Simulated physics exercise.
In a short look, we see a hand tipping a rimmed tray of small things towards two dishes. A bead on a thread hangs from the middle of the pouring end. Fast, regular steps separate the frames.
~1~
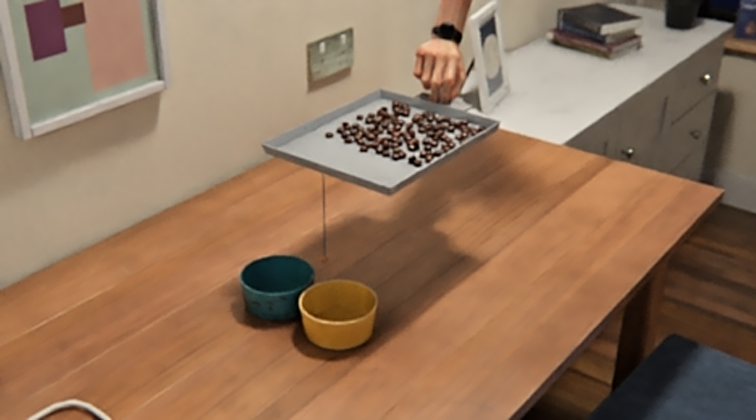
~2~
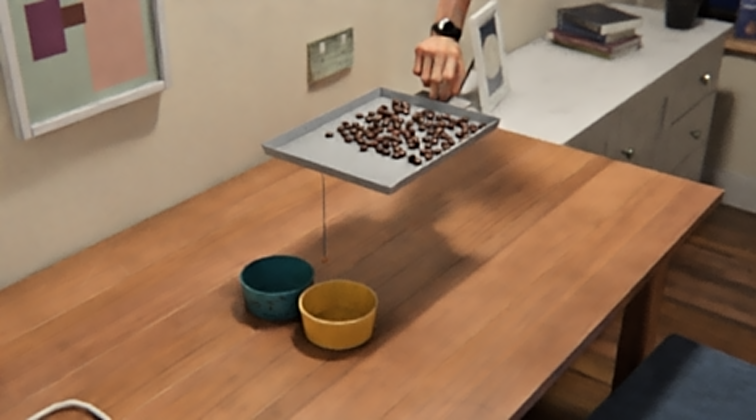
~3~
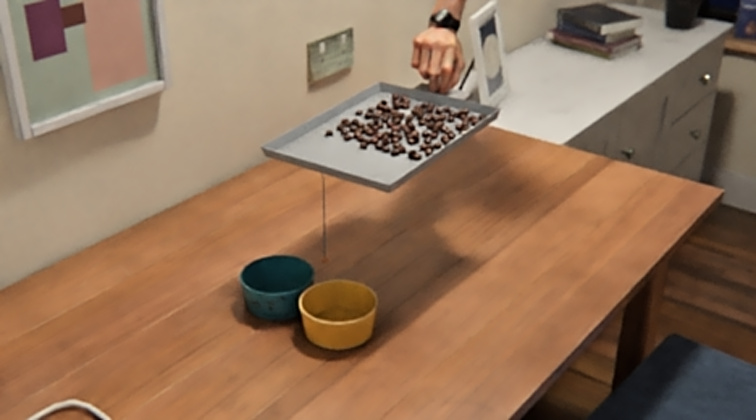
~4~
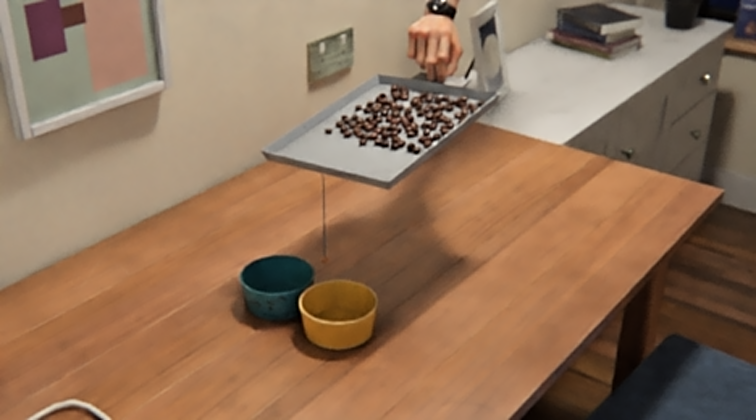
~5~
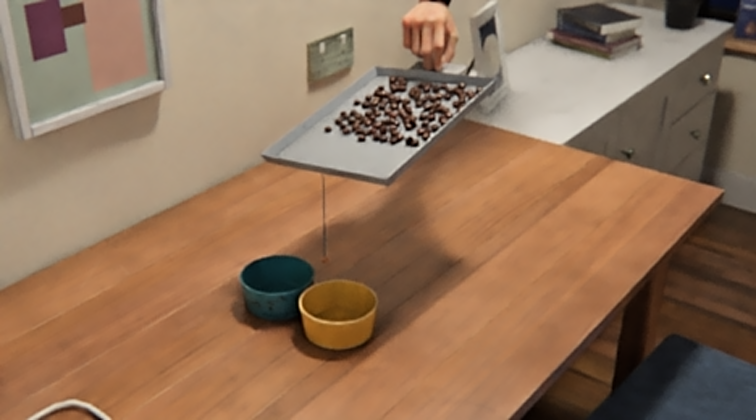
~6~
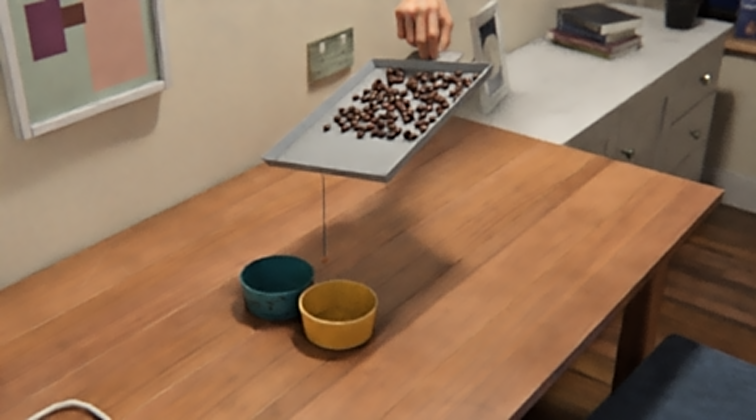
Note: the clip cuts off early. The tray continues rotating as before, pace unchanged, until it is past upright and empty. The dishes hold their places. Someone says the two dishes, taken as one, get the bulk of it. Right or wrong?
Wrong, they get less than half.
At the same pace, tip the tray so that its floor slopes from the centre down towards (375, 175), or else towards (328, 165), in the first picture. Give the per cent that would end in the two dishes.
30 and 70 per cent, in that order.
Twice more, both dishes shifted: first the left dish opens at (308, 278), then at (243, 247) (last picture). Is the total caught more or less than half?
Taking the tries in order: A minor share, followed by a major share.
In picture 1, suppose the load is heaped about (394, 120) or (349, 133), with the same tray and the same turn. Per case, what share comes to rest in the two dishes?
Around 20 then around 20 per cent.
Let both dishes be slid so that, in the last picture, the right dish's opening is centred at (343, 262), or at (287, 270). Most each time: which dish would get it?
For the two places in order: The leftward one, the leftward one.
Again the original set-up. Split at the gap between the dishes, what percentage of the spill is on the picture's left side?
Left share: Some 90 per cent.
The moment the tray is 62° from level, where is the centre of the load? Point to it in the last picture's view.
The middle of the pieces shows up near (292, 155).
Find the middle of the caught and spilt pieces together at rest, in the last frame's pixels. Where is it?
I'd say the middle ends up at about (253, 277).
Soon, tray tipped steeply; most on the tray; a small part in the air.
A while on, tray tipped right over; a small part on the tray; a small part in the left dish; about two thirds outside both; a small part in the air.
Towards the end, tray tipped past a quarter turn; a small part in the left dish; most outside both.
Finally, tray tipped past a quarter turn; none in the right dish; a small part in the left dish; most outside both.
